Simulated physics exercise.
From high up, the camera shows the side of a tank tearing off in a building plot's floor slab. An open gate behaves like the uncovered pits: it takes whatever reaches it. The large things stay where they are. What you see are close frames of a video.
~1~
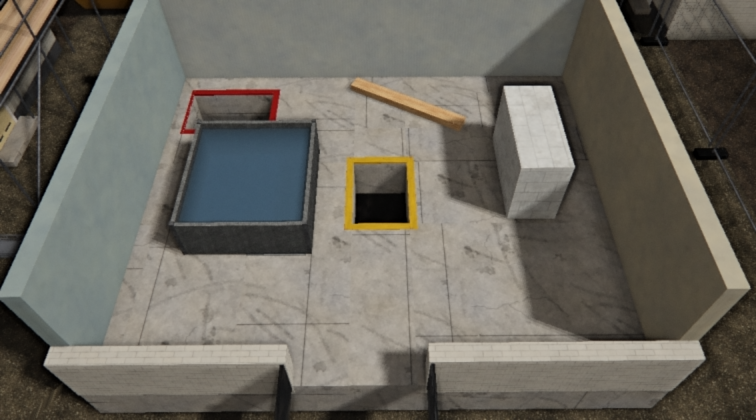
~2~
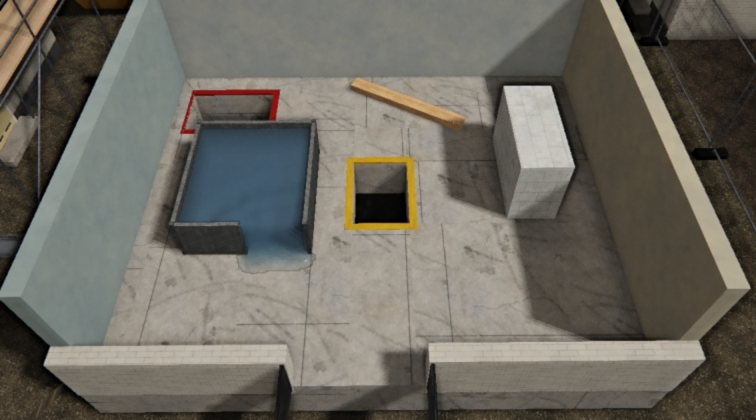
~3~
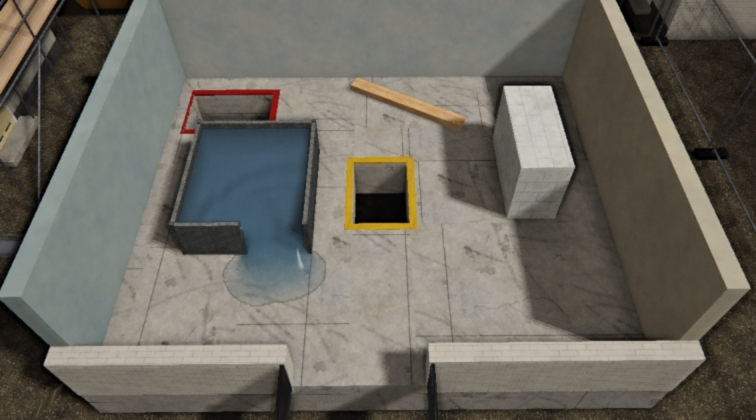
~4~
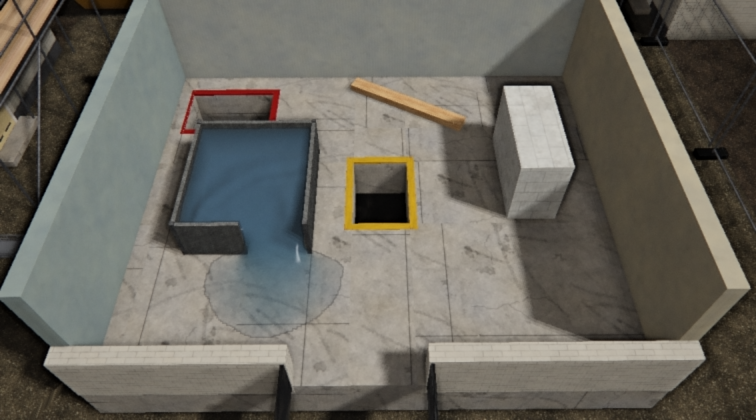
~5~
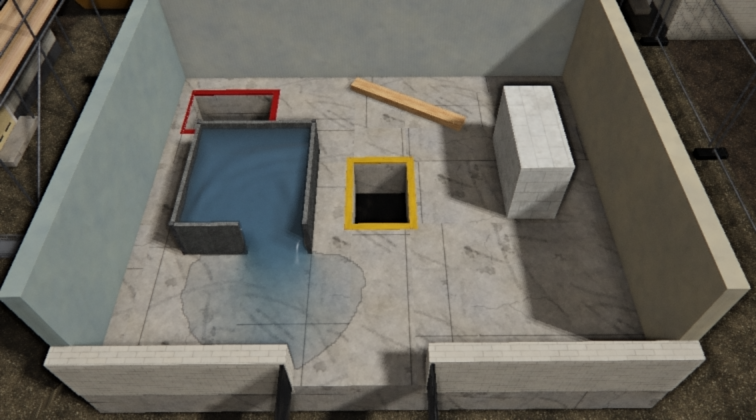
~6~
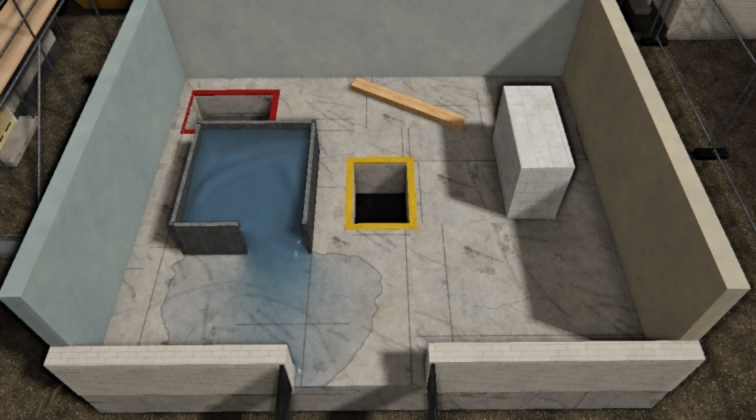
The video shows a walled concrete floor with an open tank of still water, whose near side opens at the right, letting water pour out and spread in a widening puddle across the slab to the gap in the front wall.
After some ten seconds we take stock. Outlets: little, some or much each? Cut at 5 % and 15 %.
The gate: Much. The yellow pit: Little. The red pit: Some.
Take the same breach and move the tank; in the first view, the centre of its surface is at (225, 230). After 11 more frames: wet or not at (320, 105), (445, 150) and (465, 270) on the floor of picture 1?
Spot one unwetted, spot two unwetted, spot three wetted.
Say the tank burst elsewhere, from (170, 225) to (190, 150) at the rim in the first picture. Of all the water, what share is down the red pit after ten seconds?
Red 35 %.
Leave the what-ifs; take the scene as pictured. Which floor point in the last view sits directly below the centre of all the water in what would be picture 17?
Roughly (254, 241).
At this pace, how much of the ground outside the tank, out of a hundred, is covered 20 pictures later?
Near 35 in a hundred.
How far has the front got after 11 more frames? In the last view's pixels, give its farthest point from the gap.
My best guess is about (551, 366).
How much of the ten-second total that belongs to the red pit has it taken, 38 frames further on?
Near 45 %, I'd say.
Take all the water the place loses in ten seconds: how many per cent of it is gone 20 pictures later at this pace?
I'd say about 40 per cent.
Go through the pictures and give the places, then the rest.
Still water in the open tank at (249, 173), in the first picture.
Water pours out at (275, 241) and has run to (243, 263), in the second picture.
Water pours out at (276, 243) and has run to (249, 299), in the third picture.
The front is at (249, 330), out from the gap at (276, 244), in the fourth picture.
The front is at a hidden place, out from the gap at (276, 243), in the fifth picture.
Water pours out at (276, 243) and has run to a hidden place, in the sixth picture.
A moment on, water covers 15 % of the floor; the gate 3 %, the yellow pit 0 %, the red pit 0 %.
Next, water covers 20 % of the floor; the gate 11 %, the yellow pit 0 %, the red pit 0 %.
Then, water covers 35 % of the floor; the gate 20 %, the yellow pit 0 %, the red pit 0 %.
Later, water covers 45 % of the floor; the gate 31 %, the yellow pit 0 %, the red pit 6 %.
In the end, water covers 55 % of the floor; the gate 39 %, the yellow pit 0 %, the red pit 13 %.
